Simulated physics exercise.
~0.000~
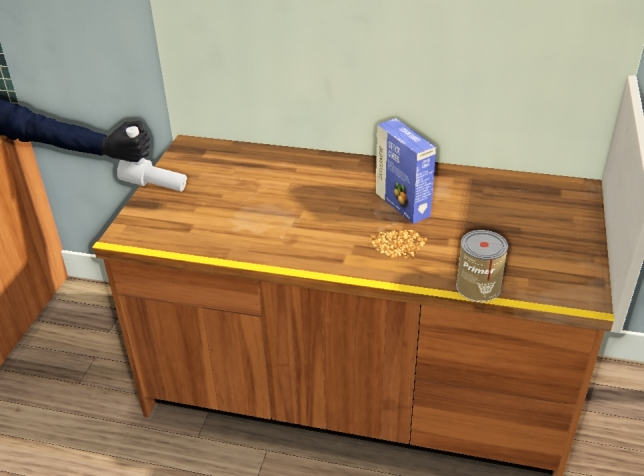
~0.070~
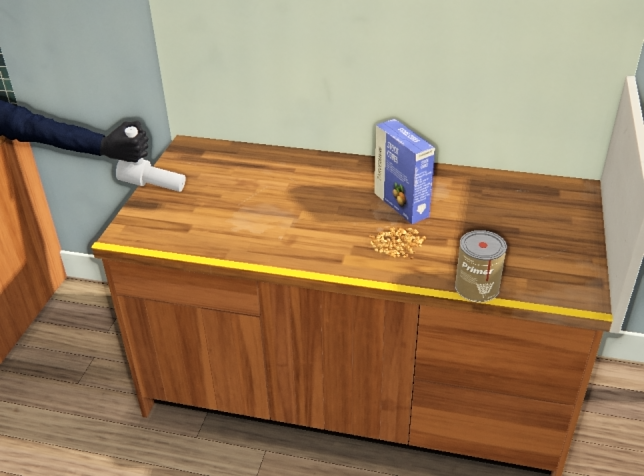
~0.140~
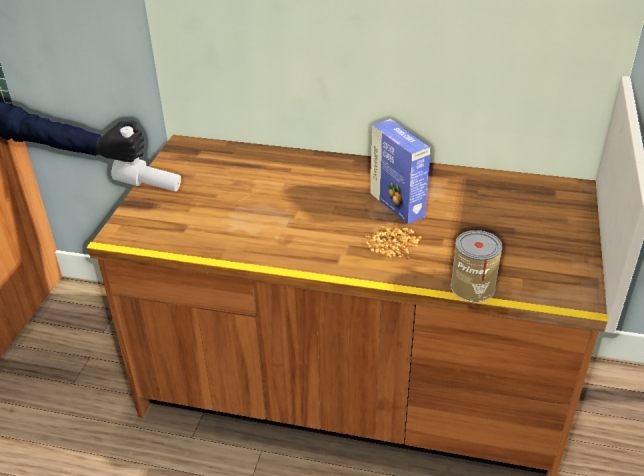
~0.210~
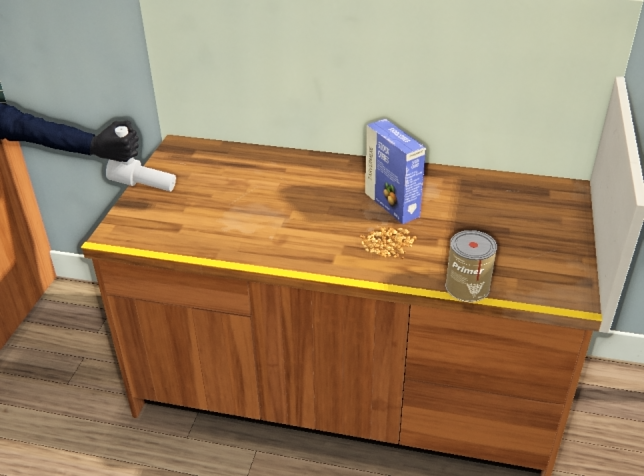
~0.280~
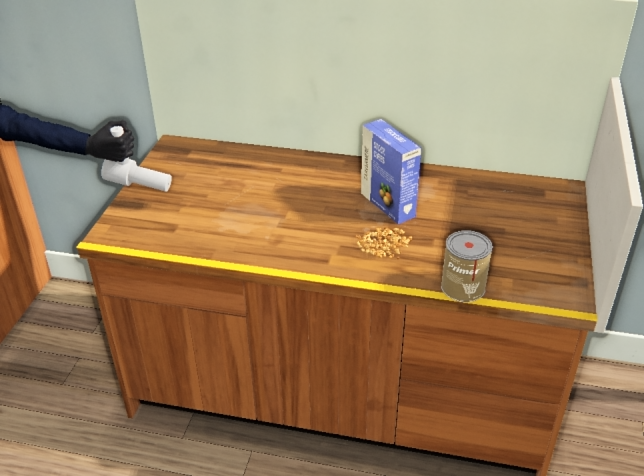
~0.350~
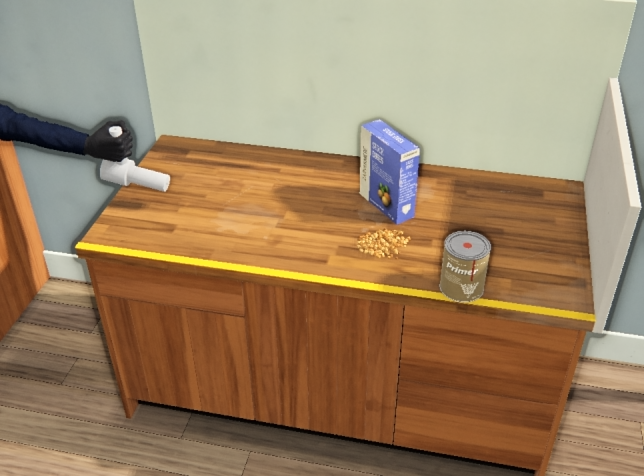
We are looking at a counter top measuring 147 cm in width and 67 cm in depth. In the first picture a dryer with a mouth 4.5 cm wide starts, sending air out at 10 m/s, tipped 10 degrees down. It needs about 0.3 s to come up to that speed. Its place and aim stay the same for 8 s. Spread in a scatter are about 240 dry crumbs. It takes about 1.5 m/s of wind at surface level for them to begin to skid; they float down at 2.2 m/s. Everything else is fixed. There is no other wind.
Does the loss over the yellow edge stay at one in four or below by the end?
The quarter limit is broken.
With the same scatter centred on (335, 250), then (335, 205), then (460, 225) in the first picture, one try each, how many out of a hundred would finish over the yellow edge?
Going through the three spots in order, you'd get 80 percent, 5 percent and 2 percent.
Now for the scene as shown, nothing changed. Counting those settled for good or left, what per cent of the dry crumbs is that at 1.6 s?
About 60 %.
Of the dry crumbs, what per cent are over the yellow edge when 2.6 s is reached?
It comes to around 50 %.
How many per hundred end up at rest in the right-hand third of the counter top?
Roughly 40 in a hundred.
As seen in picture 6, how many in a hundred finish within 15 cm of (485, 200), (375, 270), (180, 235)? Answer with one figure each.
In order: About 0 %, then 0 %, then 0 %.
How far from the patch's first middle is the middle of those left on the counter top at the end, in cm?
Distance: Approx. 60 cm.
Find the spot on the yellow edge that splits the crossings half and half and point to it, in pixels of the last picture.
Near (498, 308).
After 1.6 s, 45 % are over the yellow edge; the middle of those still in play is near (590, 272); 60 % have settled or left.
After 2.6 s, 51 % are over the yellow edge; the middle of those still in play is near (591, 269); 70 % have settled or left.
After 4.4 s, 58 % are over the yellow edge; the middle of those still in play is near (590, 267); 79 % have settled or left.
After 8.0 s, at the end, 64 % are over the yellow edge; the middle of those still in play is near (590, 264).
